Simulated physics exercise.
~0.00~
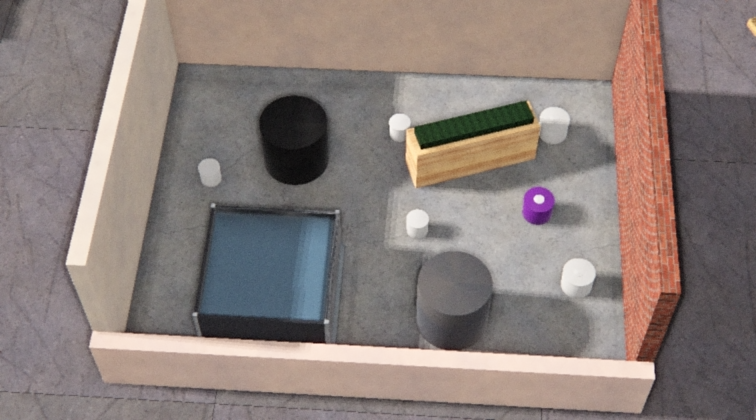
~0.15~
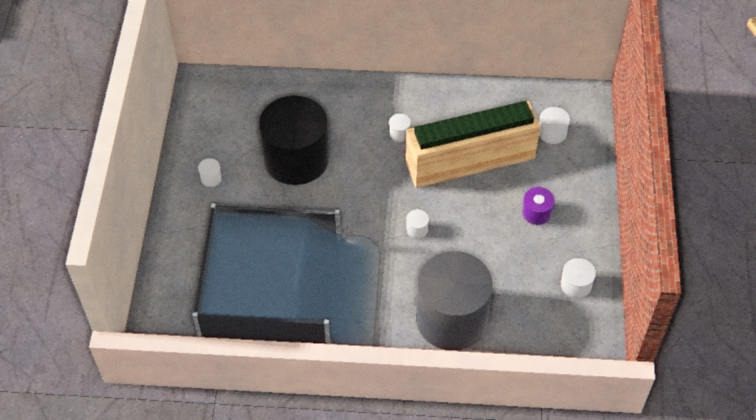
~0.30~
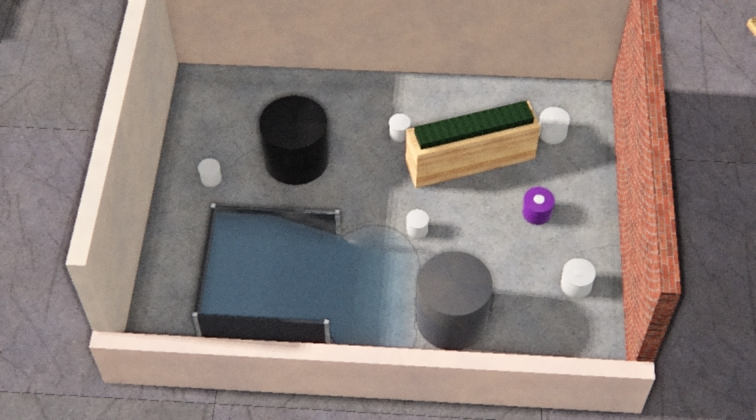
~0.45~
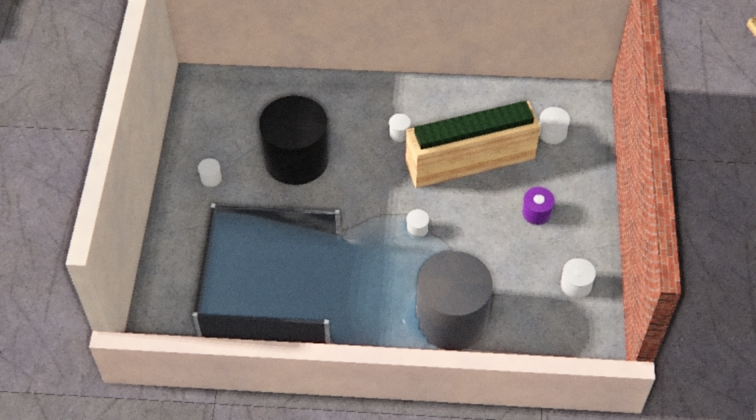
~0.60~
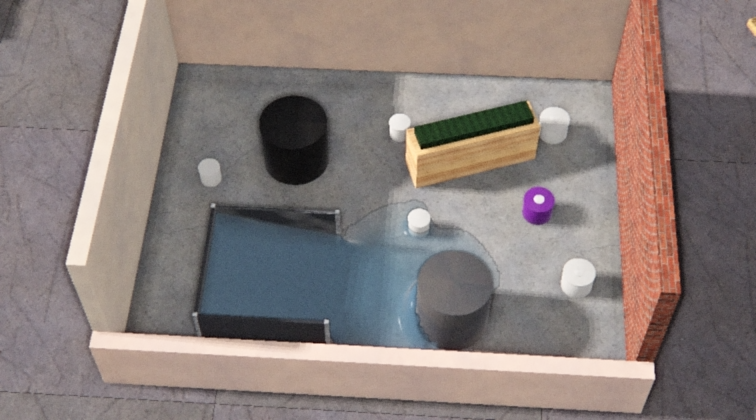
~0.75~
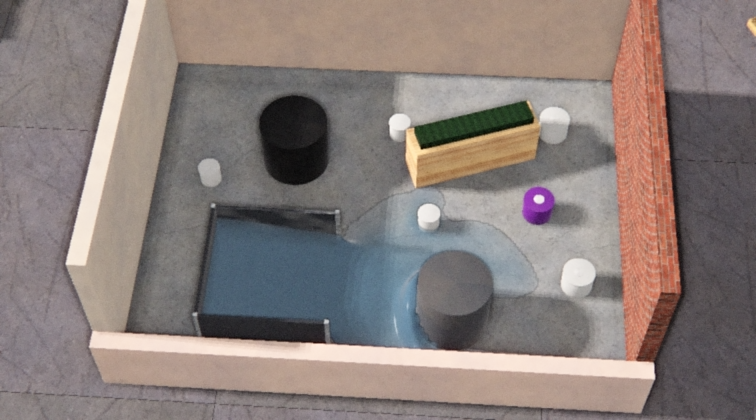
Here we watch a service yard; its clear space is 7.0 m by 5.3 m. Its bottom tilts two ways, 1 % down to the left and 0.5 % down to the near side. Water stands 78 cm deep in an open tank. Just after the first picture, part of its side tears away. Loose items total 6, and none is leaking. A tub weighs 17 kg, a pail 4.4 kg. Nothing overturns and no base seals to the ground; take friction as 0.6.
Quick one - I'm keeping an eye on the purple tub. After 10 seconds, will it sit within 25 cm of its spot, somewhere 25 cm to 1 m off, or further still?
It is set to wind up a long distance off.
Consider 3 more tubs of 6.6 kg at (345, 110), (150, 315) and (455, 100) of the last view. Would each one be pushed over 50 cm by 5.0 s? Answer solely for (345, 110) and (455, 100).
Lab note - in order: Above threshold / above threshold.
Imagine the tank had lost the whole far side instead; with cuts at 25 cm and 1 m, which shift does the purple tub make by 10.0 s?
In that case the purple tub holds its place.
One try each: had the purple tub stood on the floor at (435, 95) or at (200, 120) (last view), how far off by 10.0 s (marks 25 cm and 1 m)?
Taken in turn, it glides a modest way and then glides a modest way.
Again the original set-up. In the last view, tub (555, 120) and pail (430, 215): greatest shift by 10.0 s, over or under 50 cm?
Within the limit, then beyond the limit.
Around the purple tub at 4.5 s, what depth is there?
Roughly 6 cm at that moment.
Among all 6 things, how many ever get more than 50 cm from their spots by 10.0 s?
The total is 4.
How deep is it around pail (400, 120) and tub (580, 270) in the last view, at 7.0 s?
Depth approx. 8 cm / 7 cm.
After 2.0 s the purple tub is near (601, 165), 1.1 m from its start, aground; 1 afloat.
After 4.5 s the purple tub is near (456, 97), 2.2 m from its start, aground; 1 afloat.
After 7.0 s the purple tub is near (436, 104), 2.3 m from its start, aground; 1 afloat.
After 10.0 s the purple tub is near (436, 104), 2.3 m from its start, aground; 3 afloat.
